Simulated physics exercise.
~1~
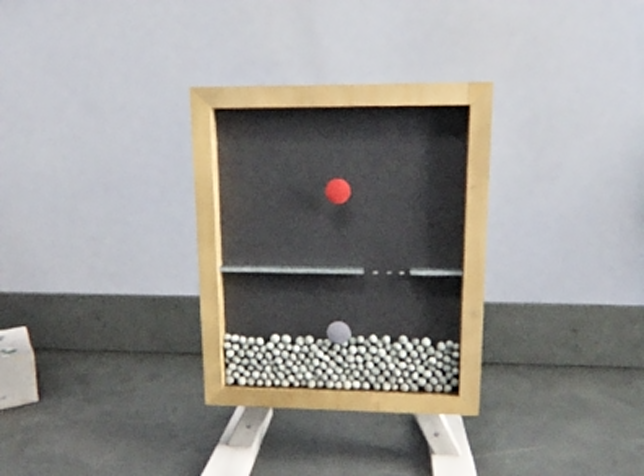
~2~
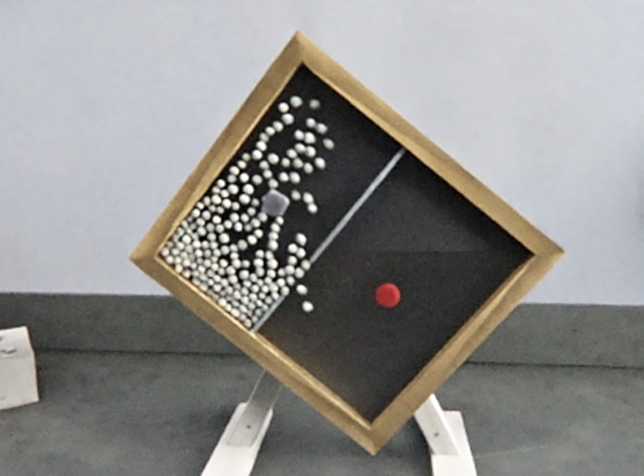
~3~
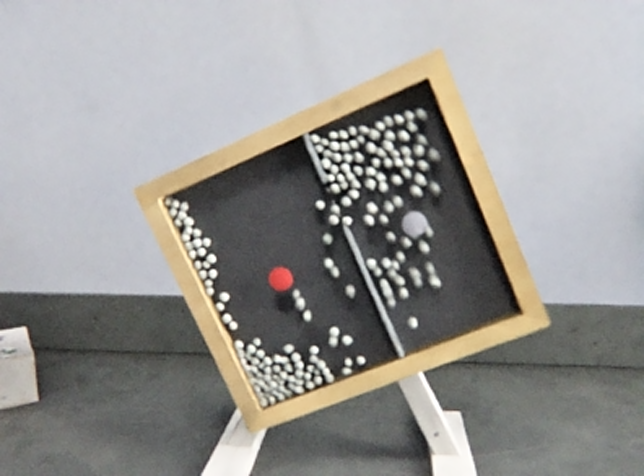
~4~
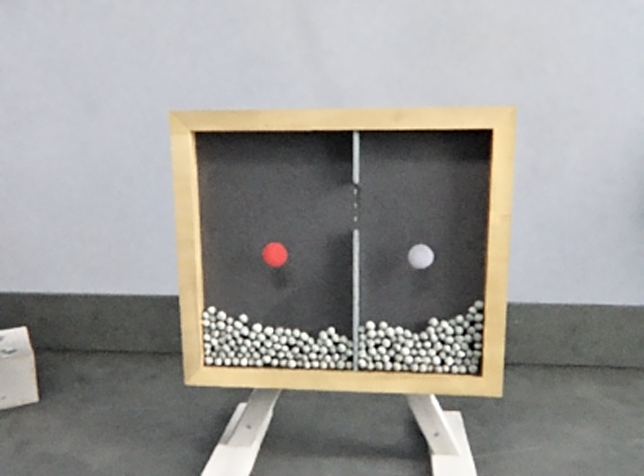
A shallow square case with a wooden frame and black back, partly filled with small pale beads, stands upright on white legs against a pale wall, seen from the front by a still camera. A thin line with a gap divides it into a chamber with a red dot above and one with a grey dot below, where the beads lie. The case turns clockwise, and the beads tumble about the grey chamber. As it keeps turning, many spill into the red chamber. It stops with the divider upright, beads resting along the bottom of both chambers, slightly more on the red side.
